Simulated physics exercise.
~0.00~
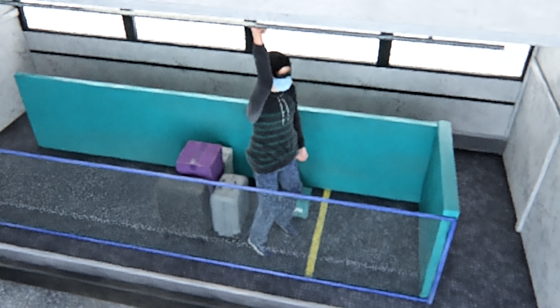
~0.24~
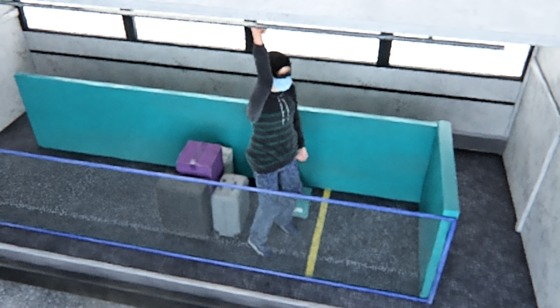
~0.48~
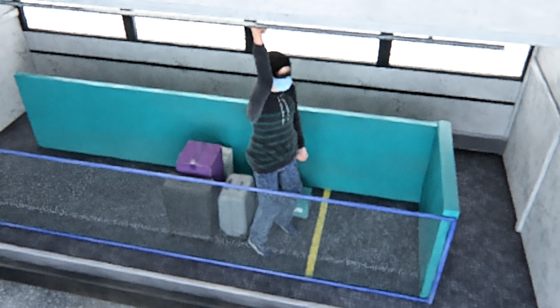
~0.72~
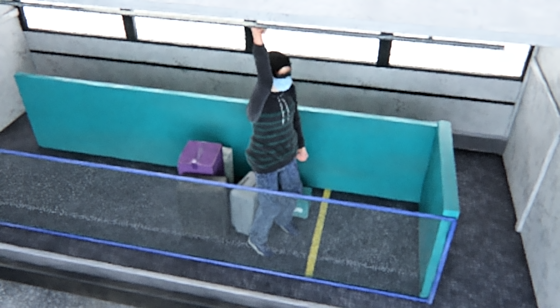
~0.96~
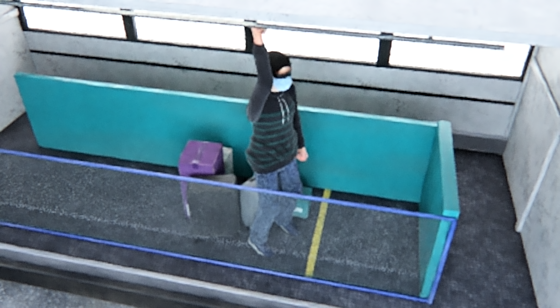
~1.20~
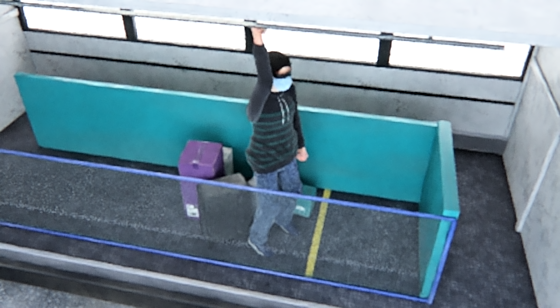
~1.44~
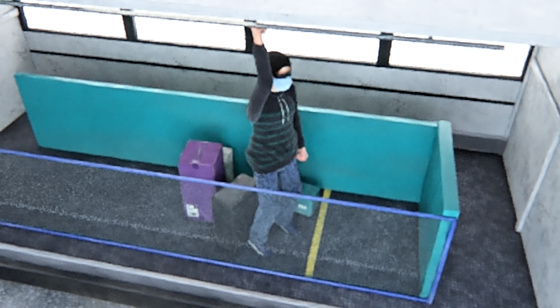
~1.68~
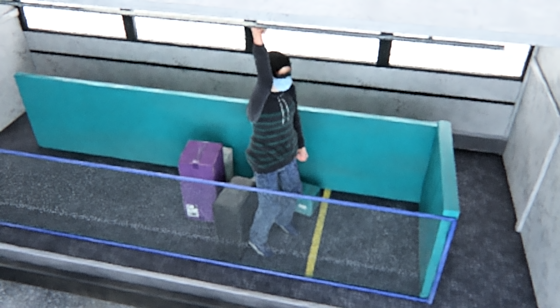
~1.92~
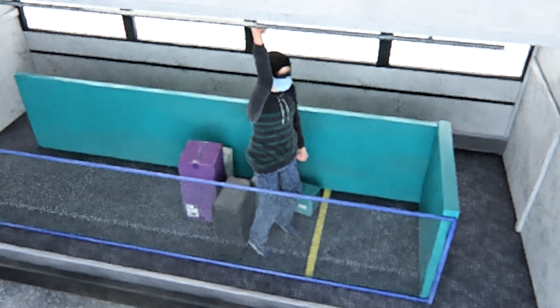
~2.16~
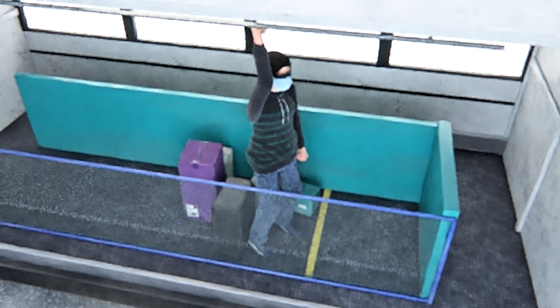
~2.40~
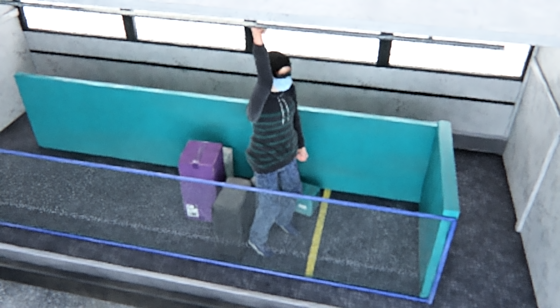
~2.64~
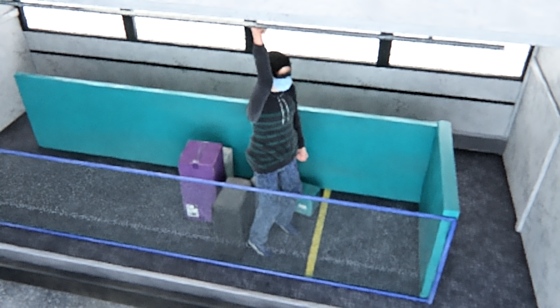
The clip shows a masked passenger gripping an overhead rail among luggage in a tram bay. A black case and a smaller grey one stay put, then roll right past the purple bag toward the passenger's legs, stopping upright short of the yellow line while the passenger stays still.
